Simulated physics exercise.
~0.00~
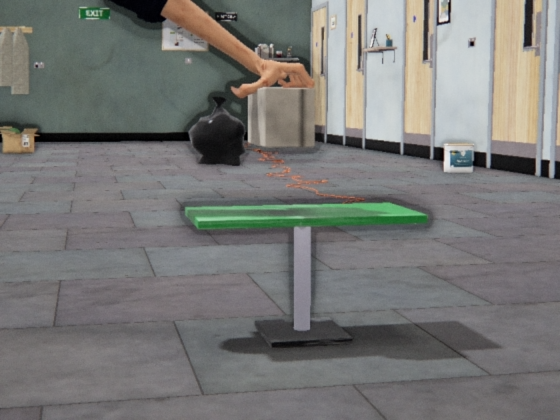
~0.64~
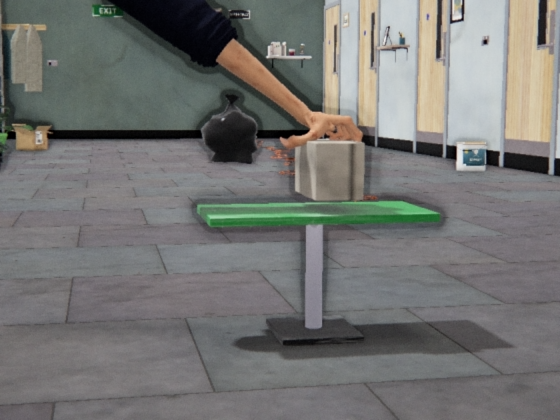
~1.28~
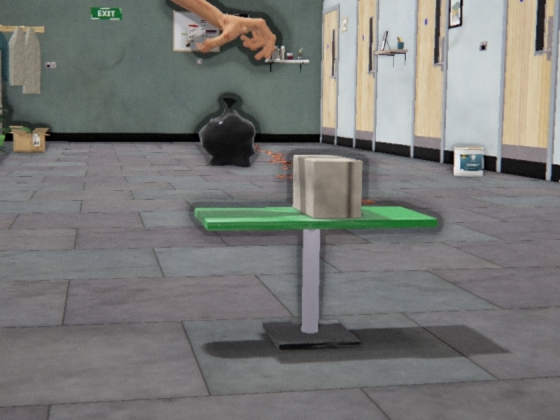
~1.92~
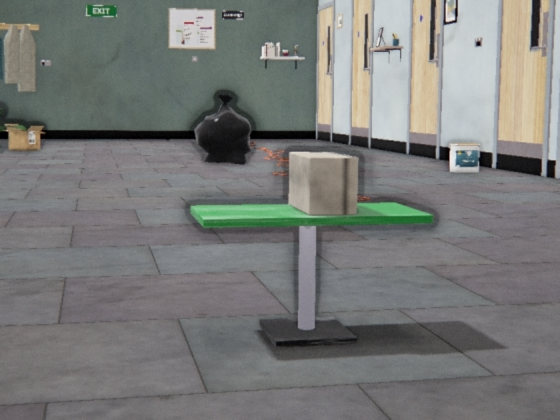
The video shows a hand lowering a grey block onto the right part of a small green table in a tiled room with a row of doors. The hand lets go and withdraws upward, and the block stays resting on the table, which remains upright.
